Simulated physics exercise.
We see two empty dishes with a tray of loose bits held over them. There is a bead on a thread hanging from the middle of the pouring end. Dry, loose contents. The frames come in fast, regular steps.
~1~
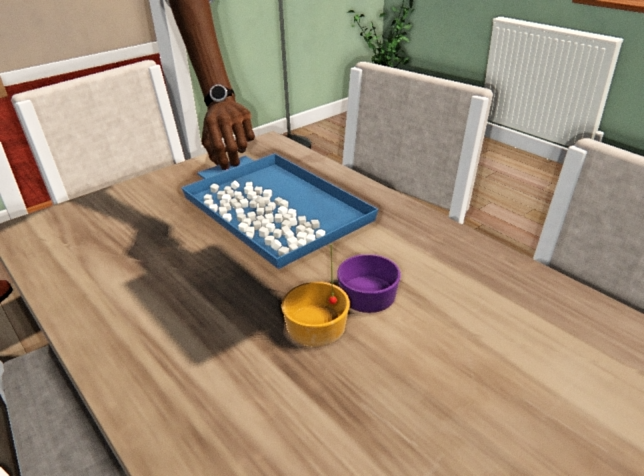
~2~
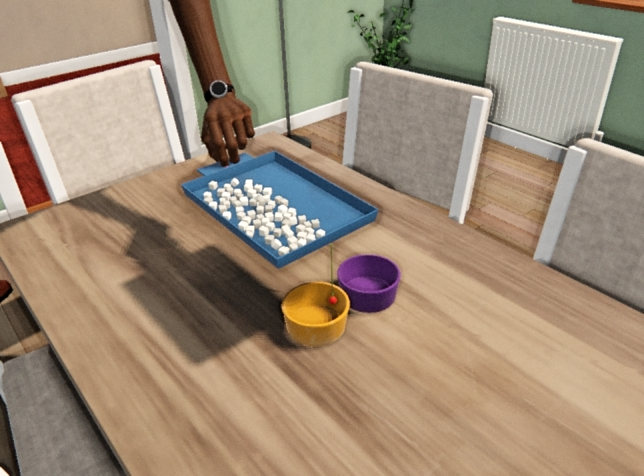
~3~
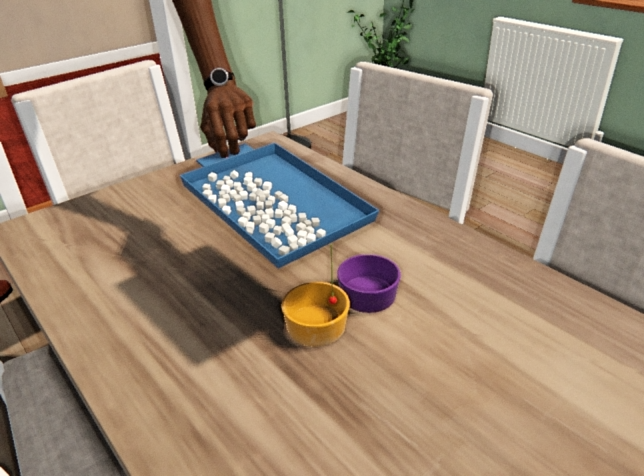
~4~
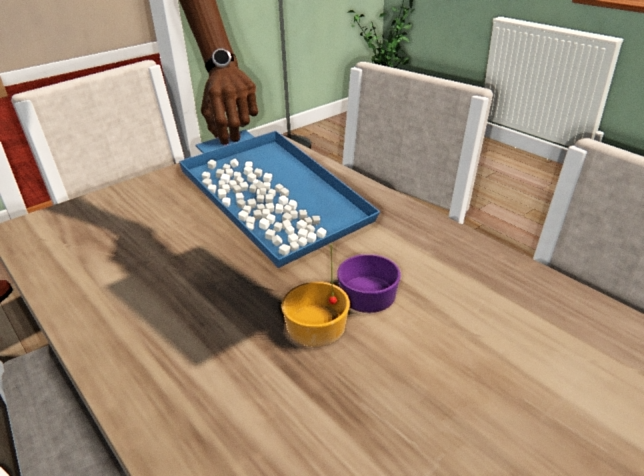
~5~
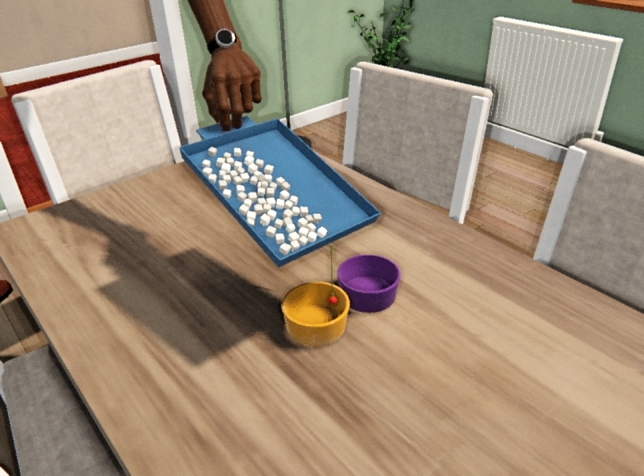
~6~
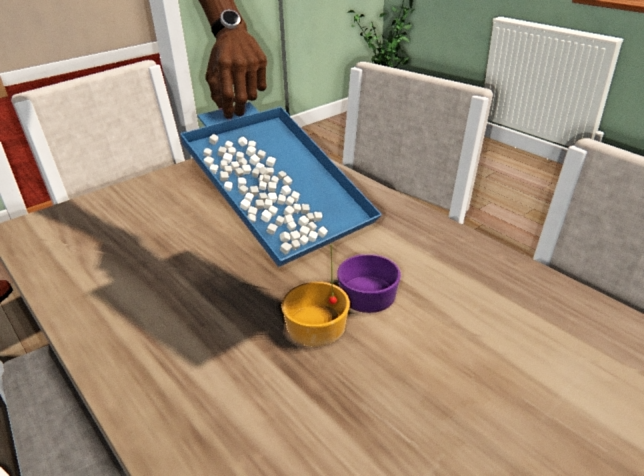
The clip shows a hand holding a blue tray of white sugar cubes above an orange dish and a purple dish on a wooden table, then steadily raising the tray's far end so it slopes toward the dishes.
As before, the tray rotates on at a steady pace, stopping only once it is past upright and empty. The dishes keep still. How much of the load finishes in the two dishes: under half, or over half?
Under half.
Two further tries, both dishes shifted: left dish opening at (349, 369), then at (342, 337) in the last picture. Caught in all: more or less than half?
Try 1: A minority of it. Try 2: A majority of it.
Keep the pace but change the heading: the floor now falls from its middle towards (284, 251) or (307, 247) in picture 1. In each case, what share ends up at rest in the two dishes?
About 0 % and 0 %.
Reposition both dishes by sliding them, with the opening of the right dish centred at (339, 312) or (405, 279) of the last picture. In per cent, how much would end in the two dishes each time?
Roughly 20 per cent, and 30 per cent.
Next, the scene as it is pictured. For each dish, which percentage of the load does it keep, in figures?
For the left dish 0 %, for the right dish 0 %.
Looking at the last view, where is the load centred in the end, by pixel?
Near pixel (395, 363).
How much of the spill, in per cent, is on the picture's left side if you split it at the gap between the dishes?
20 in a hundred, roughly.
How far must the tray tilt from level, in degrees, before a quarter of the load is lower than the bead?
It has tipped about 105 degrees.
Soon, tray tipped steeply; nearly all on the tray; a stray few in the air.
A while on, tray tipped past a quarter turn; about two thirds on the tray; about a quarter outside both; about a quarter in the air.
Towards the end, tray tipped past a quarter turn; all outside both.
Finally, tray tipped past a quarter turn; none in the left dish; none in the right dish; all outside both.
